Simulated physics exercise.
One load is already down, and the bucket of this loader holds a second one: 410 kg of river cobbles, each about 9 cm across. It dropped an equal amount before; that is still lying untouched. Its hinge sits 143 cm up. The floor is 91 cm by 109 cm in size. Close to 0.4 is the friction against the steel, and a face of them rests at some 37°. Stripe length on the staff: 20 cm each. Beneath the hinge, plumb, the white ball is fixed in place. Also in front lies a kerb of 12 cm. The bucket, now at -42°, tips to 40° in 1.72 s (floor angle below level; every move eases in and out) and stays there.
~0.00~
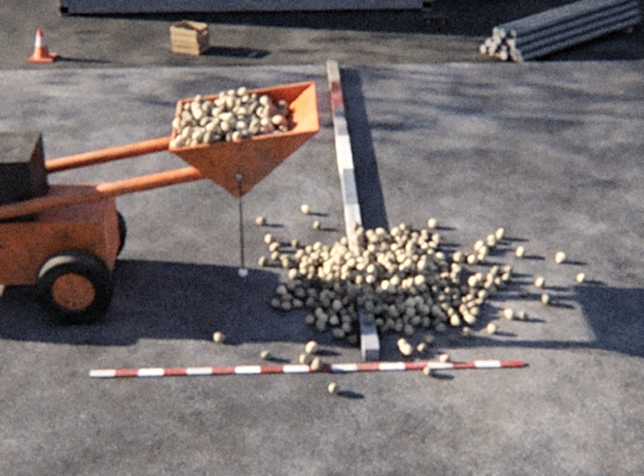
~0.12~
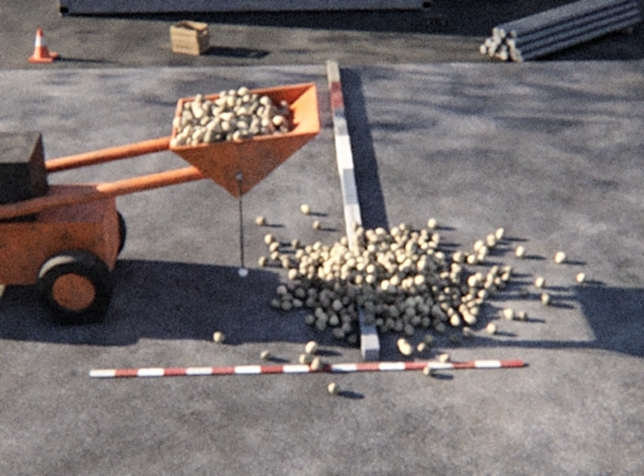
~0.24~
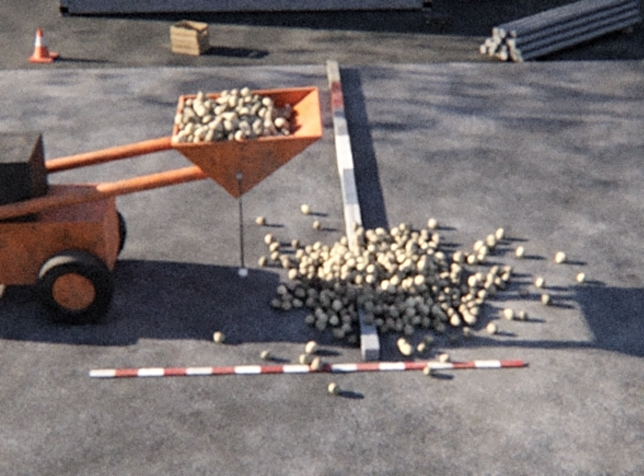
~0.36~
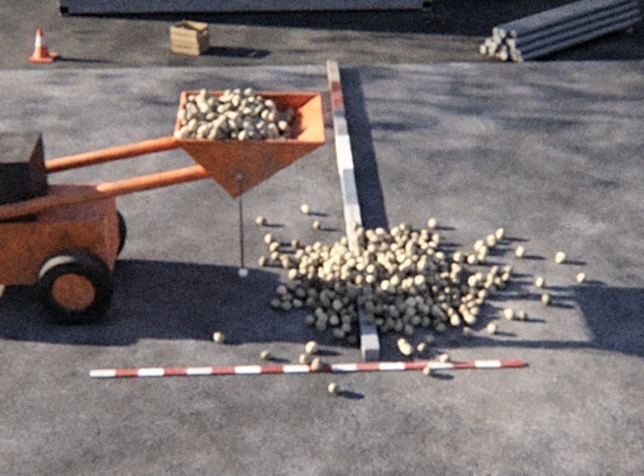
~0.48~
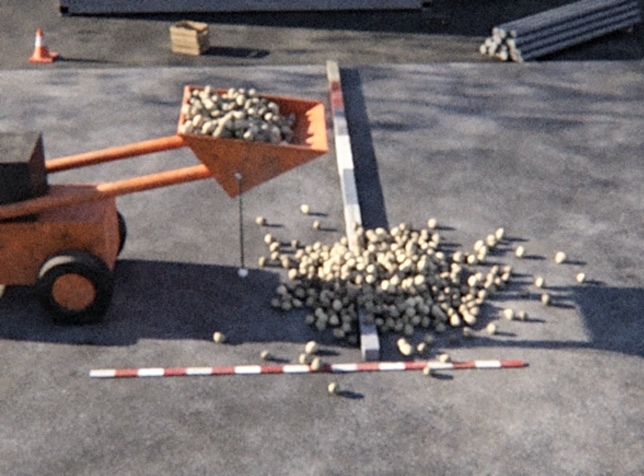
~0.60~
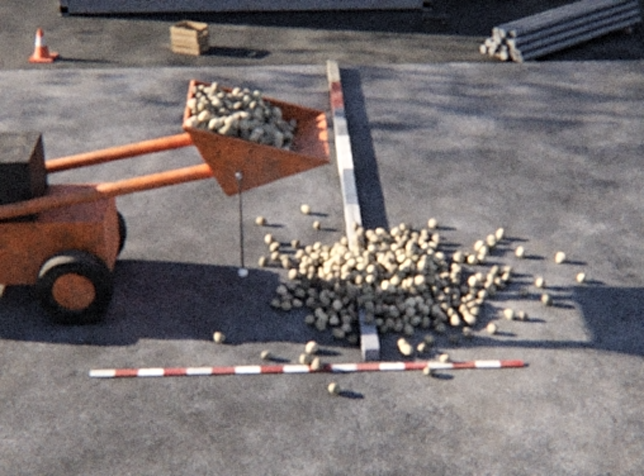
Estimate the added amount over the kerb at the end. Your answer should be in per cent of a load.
Roughly 33 per cent of a load.
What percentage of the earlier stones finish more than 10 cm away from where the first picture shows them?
Close to 10 in a hundred of them.
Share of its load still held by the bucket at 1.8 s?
About 30 percent.
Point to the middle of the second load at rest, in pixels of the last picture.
(345, 269).
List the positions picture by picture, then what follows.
In the first picture, the bucket is at -42°, its lip at (318, 130); the top of the load is at (232, 104). The earlier load is highest near (391, 268), 20 cm above ground level, 33 % on this side of the kerb, 68 % over the kerb.
In the second picture, the bucket is at -41°, its lip at (319, 132); the top of the load is at (232, 104); the stones move at 0.1 m/s on average.
The third picture shows lip at (322, 136), floor tilted -38°, highest stones at (227, 102); the stones move at 0.2 m/s on average.
In the fourth picture, the bucket is at -33°, its lip at (325, 143); the top of the load is at (209, 103); the stones move at 0.2 m/s on average.
In the fifth picture, the bucket is at -26°, its lip at (328, 152); the top of the load is at (208, 102); the stones move at 0.3 m/s on average.
The sixth picture shows lip at (330, 162), floor tilted -19°, highest stones at (208, 97); the stones move at 0.3 m/s on average.
After 1.3 s the floor is at 27°; in per cent of one load, 98 in the bucket, 35 on this side of the kerb, 68 over the kerb; the foremost stones are at (576, 275).
After 1.8 s the floor is at 40°; in per cent of one load, 29 in the bucket, 98 on this side of the kerb, 74 over the kerb; the foremost stones are at (576, 275).
After 2.2 s the floor is at 40°; in per cent of one load, 1 in the bucket, 108 on this side of the kerb, 92 over the kerb; the foremost stones are at (576, 275).
After 4.8 s the floor is at 40°; in per cent of one load, 0 in the bucket, 100 on this side of the kerb, 101 over the kerb; the foremost stones are at (575, 271). Net gain over the kerb, 33.
